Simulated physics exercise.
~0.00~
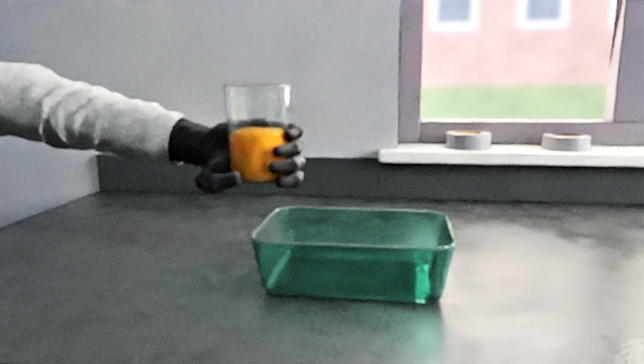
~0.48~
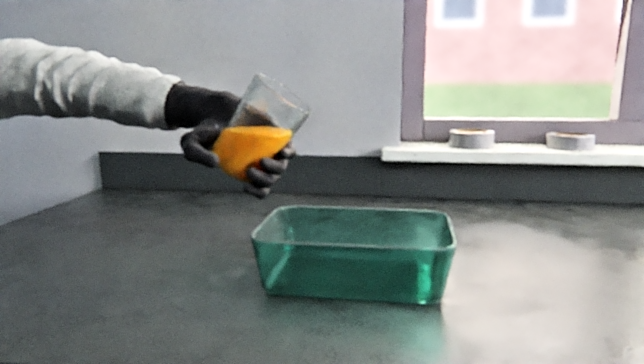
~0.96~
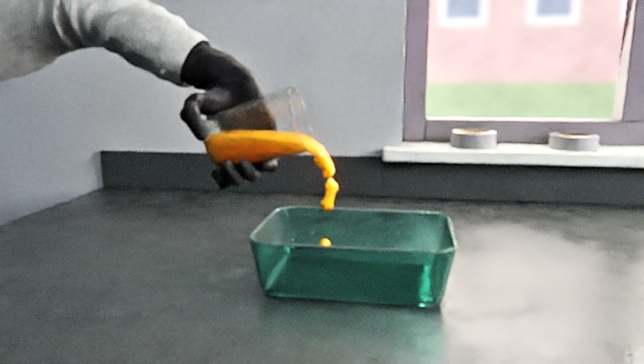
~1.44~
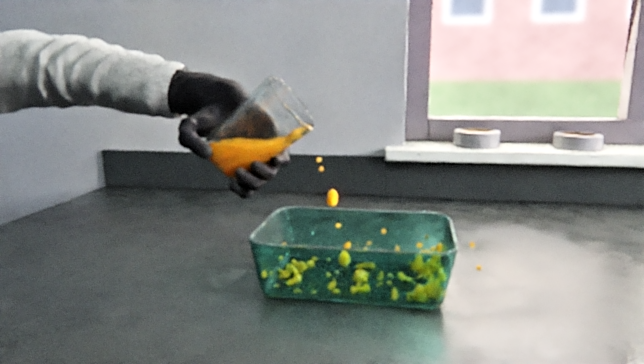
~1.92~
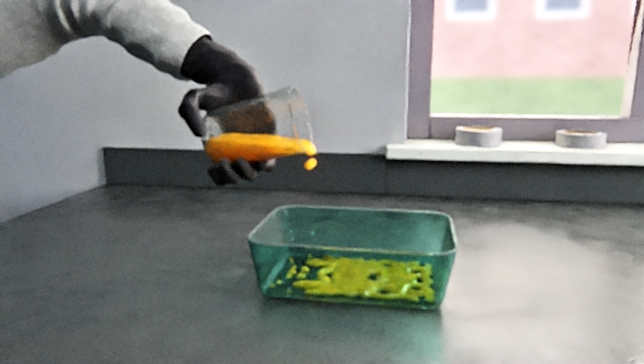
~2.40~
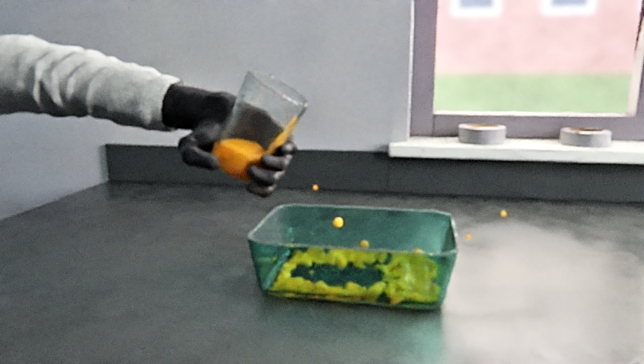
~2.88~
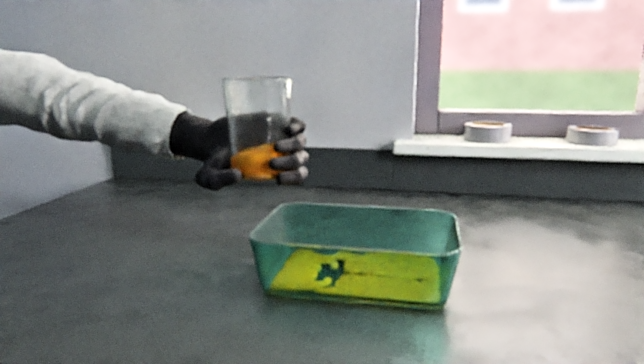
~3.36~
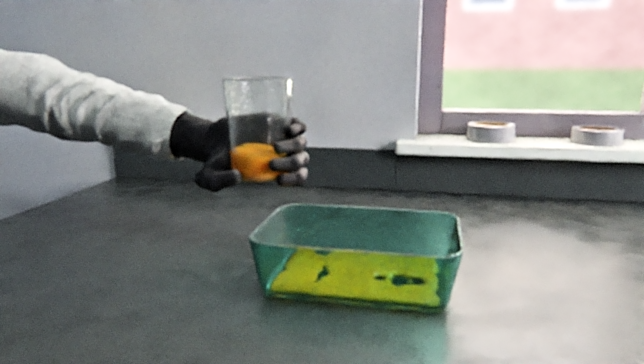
The video shows a dark-gloved hand tilting a tumbler of orange juice over an empty green glass dish on a worktop, pouring, easing back, then tipping again before levelling it. The tumbler ends upright with some juice left, and a shallow yellowish layer covers most of the dish's bottom.
